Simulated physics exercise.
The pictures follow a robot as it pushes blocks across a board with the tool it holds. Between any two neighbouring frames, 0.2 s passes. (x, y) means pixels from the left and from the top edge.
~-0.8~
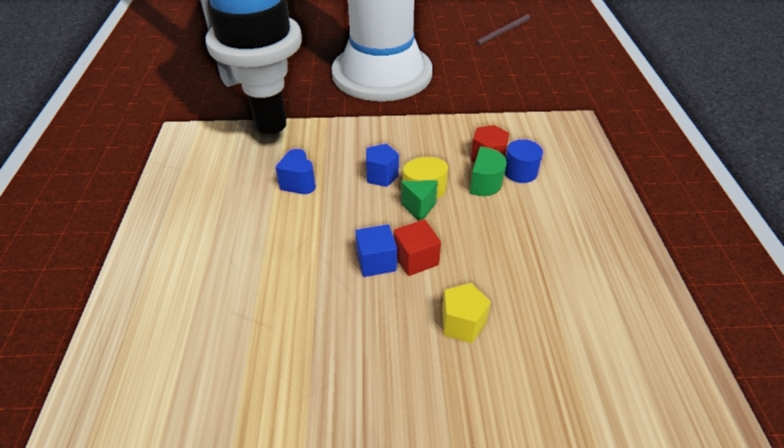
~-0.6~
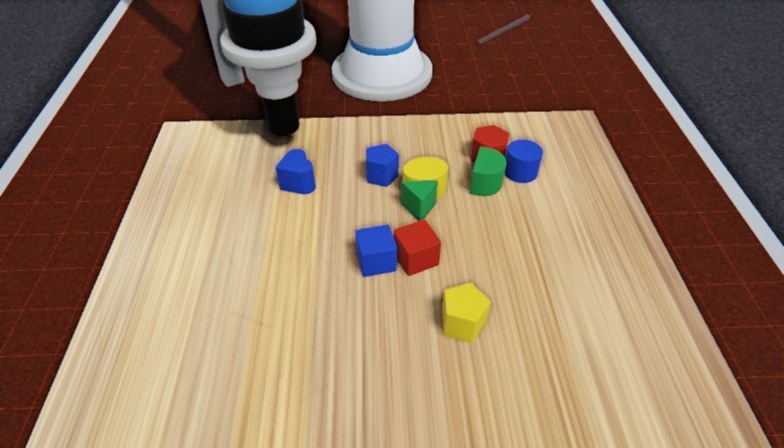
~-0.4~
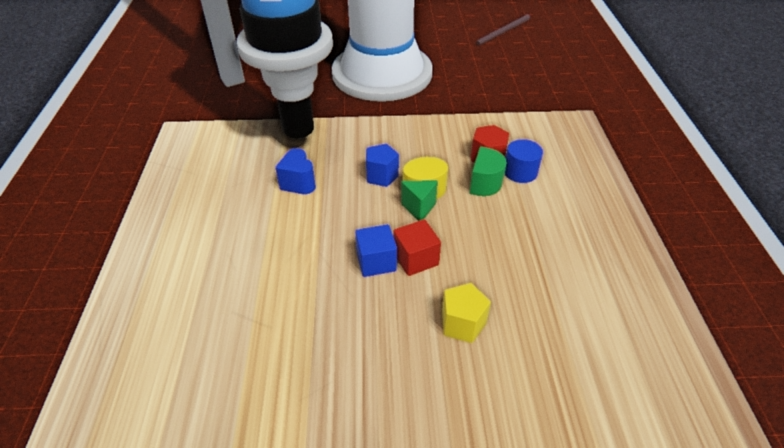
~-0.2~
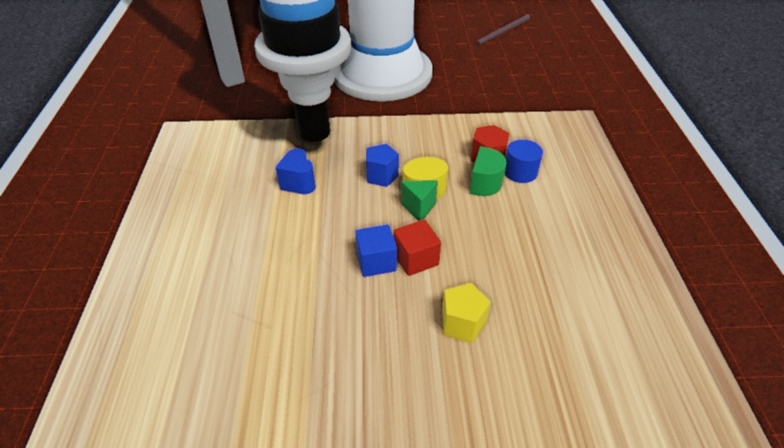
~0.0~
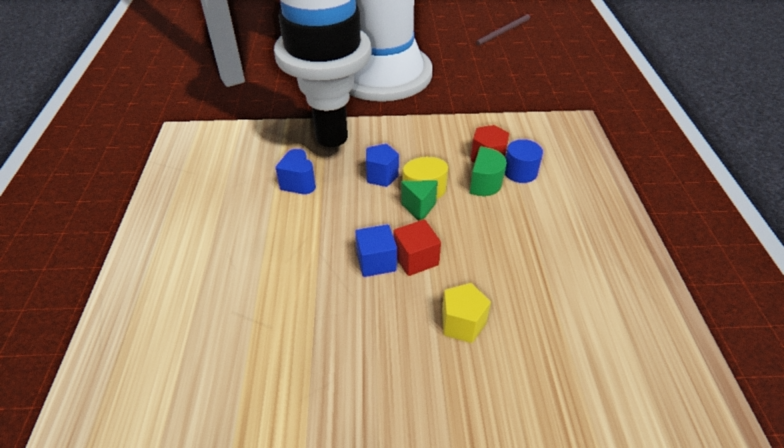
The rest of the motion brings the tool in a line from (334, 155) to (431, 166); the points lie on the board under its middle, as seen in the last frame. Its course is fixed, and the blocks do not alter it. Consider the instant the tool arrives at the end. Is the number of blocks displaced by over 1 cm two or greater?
No
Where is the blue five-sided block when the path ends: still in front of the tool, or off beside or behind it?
By then it is beside or behind the tool.
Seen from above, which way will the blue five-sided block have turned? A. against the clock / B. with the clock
(B)
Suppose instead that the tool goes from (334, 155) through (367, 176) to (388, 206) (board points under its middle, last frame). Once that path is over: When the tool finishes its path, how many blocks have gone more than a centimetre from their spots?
The way I see it, the answer is three or more.
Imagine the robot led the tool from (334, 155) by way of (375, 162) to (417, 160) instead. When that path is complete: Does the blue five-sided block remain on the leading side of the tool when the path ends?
That would be a no.
What follows on the original path. One third of the way, tool at (365, 143); nothing pushed yet.
Two thirds of the way, tool at (398, 147); blue five-sided block at (392, 160), turned 20° clockwise; yellow oval block at (427, 169).
At the end, tool at (432, 150); blue heart-shaped block unmoved; blue five-sided block at (392, 160), turned 25° clockwise; green triangular block at (422, 189); yellow oval block at (427, 170).
